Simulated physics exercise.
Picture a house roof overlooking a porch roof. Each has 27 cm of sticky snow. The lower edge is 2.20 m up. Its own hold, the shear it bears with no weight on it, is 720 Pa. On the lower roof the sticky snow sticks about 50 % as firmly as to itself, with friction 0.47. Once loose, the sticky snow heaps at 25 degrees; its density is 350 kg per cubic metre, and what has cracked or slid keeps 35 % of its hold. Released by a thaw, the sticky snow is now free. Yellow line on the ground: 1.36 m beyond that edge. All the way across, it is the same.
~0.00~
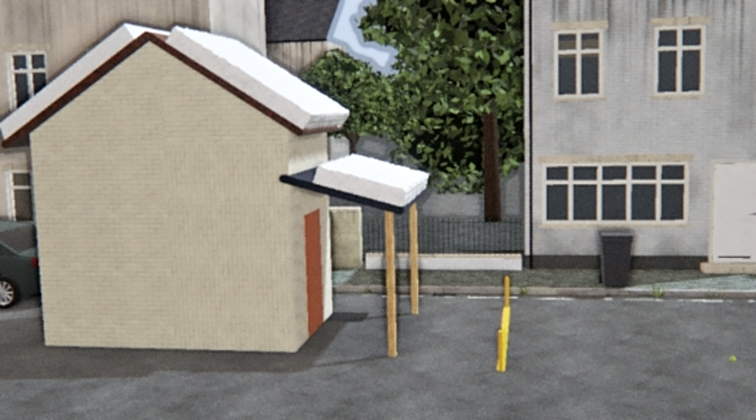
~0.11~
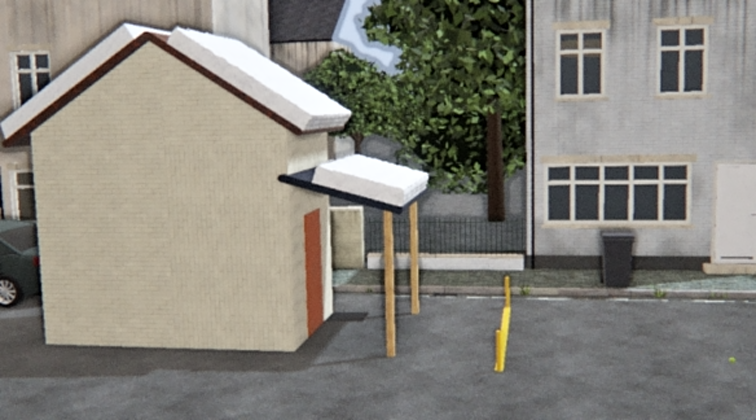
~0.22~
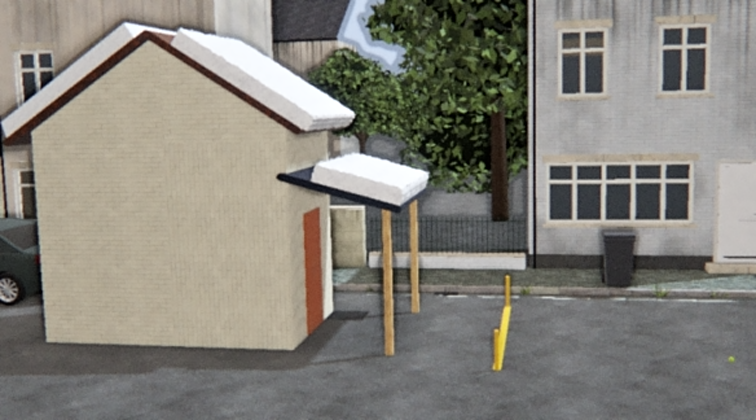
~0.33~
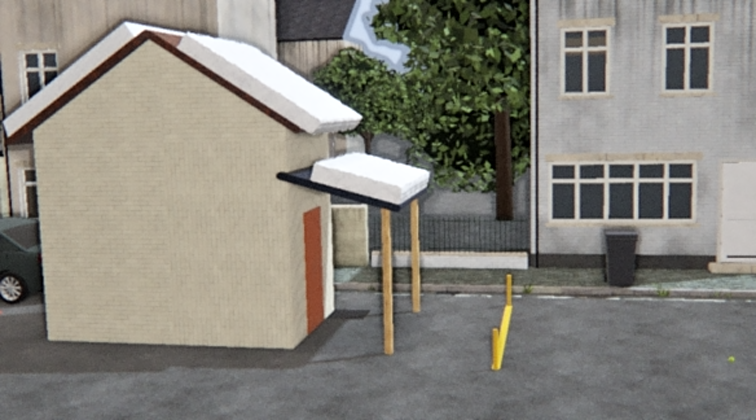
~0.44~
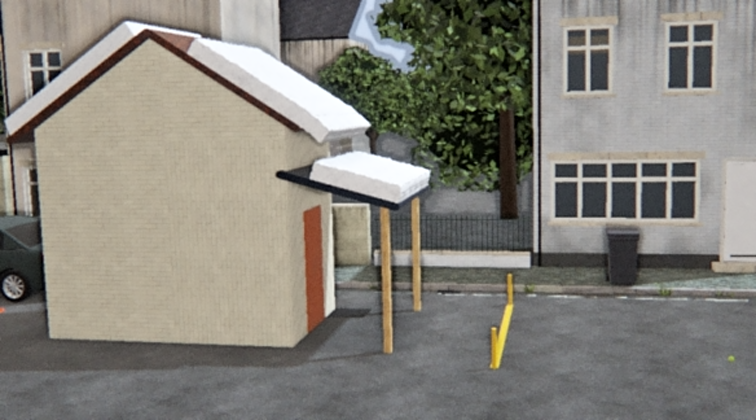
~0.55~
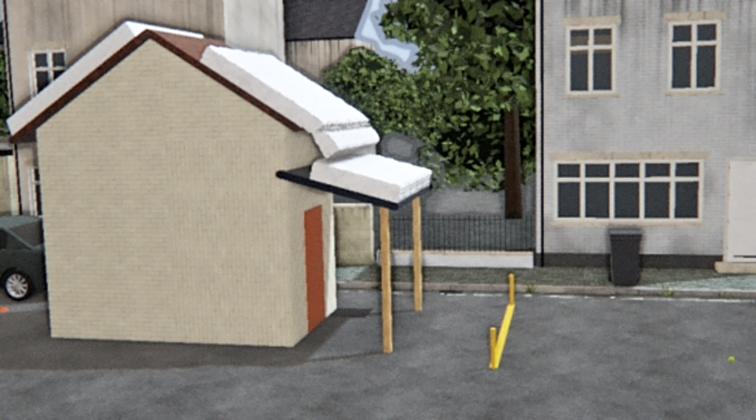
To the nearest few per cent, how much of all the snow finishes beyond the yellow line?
Roughly 28 %.
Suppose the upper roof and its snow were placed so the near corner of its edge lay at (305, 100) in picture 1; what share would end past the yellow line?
In that case it would be around 50 percent.
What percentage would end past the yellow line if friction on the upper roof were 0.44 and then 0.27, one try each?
About 1 % in the first try and about 16 % in the second.
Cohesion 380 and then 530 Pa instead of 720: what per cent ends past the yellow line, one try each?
Respectively 45 % and 35 %.
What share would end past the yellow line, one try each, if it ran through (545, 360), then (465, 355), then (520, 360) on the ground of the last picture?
14 %, then 40 %, then 20 %.
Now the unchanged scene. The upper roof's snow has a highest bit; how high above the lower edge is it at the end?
Height above lower edge: Approx. 0.6 m.
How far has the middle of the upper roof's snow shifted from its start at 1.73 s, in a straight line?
4.0 m.
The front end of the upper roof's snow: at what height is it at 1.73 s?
Somewhere around 0.0 metres, I'd say.
By 1.09 s, none is below the lower edge and 0 % is past the line.
By 1.73 s, 44 % is below the lower edge and 9 % is past the line.
By 2.36 s, 65 % is below the lower edge and 28 % is past the line.
By 3.00 s, 66 % is below the lower edge and 28 % is past the line.
By 3.30 s, at the end, 66 % is below the lower edge and 28 % is past the line.
